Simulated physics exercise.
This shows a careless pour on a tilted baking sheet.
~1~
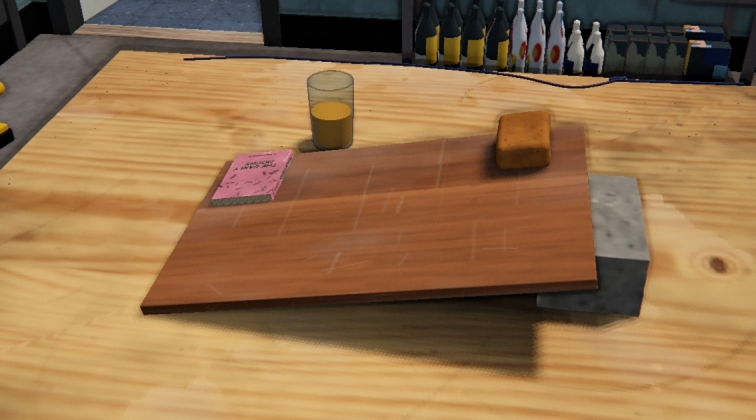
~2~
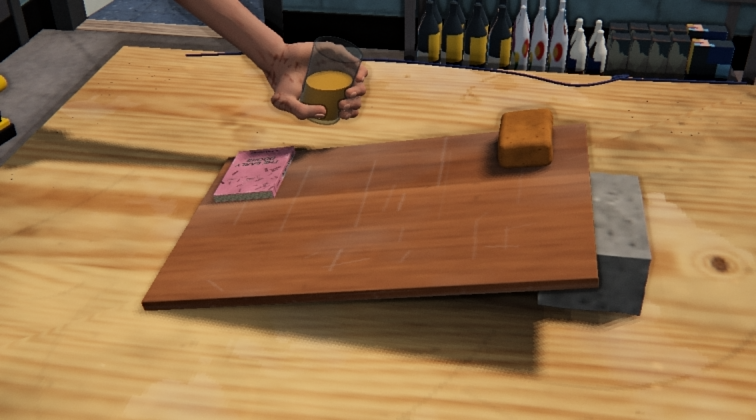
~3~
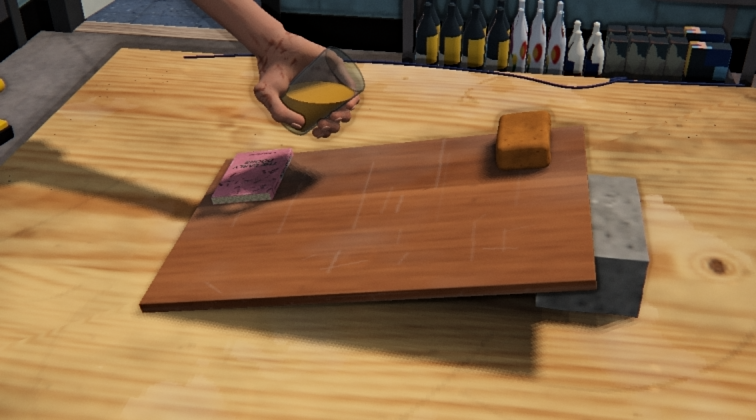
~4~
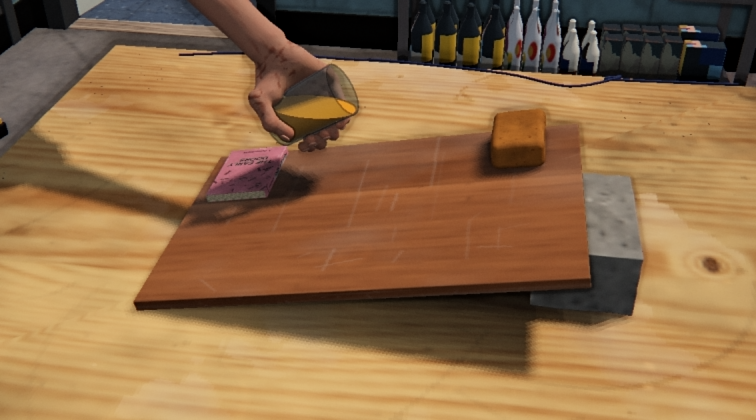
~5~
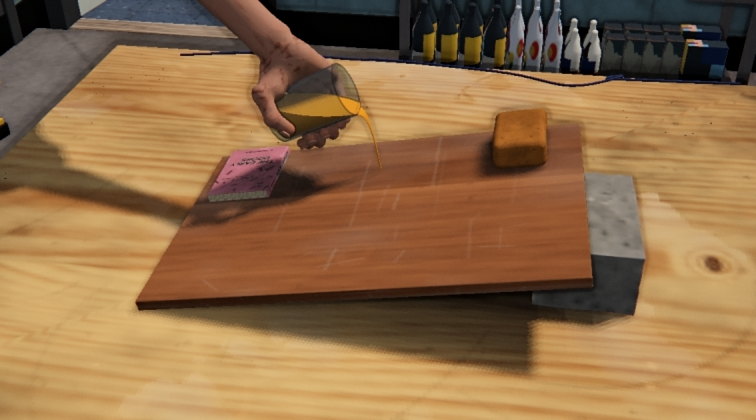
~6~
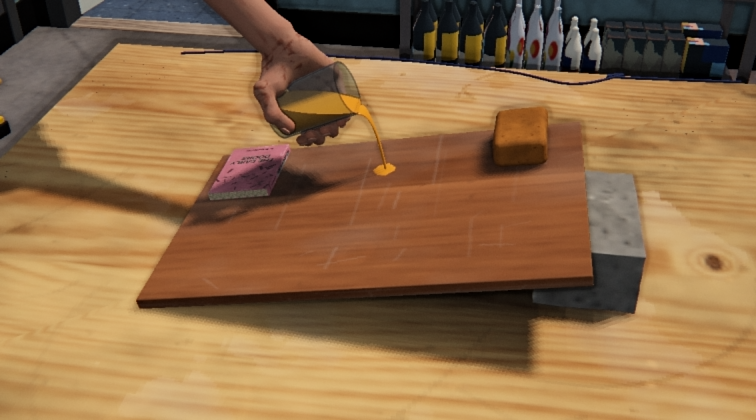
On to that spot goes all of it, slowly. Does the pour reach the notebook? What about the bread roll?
Notebook: Yes; bread roll: No.
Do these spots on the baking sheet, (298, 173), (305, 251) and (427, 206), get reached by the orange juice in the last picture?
Checking each in turn gives in the spill, out of the spill and out of the spill.
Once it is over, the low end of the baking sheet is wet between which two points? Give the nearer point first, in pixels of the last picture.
It's wet between (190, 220) at the near end and (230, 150) at the far end.
Soon after, it runs down to the left; the notebook is wet; the bread roll is dry.
Later, it runs down to the left and off the end; the notebook is wet; the bread roll is dry.
In the end, it runs down to the left and off the end; the notebook is wet; the bread roll is dry.
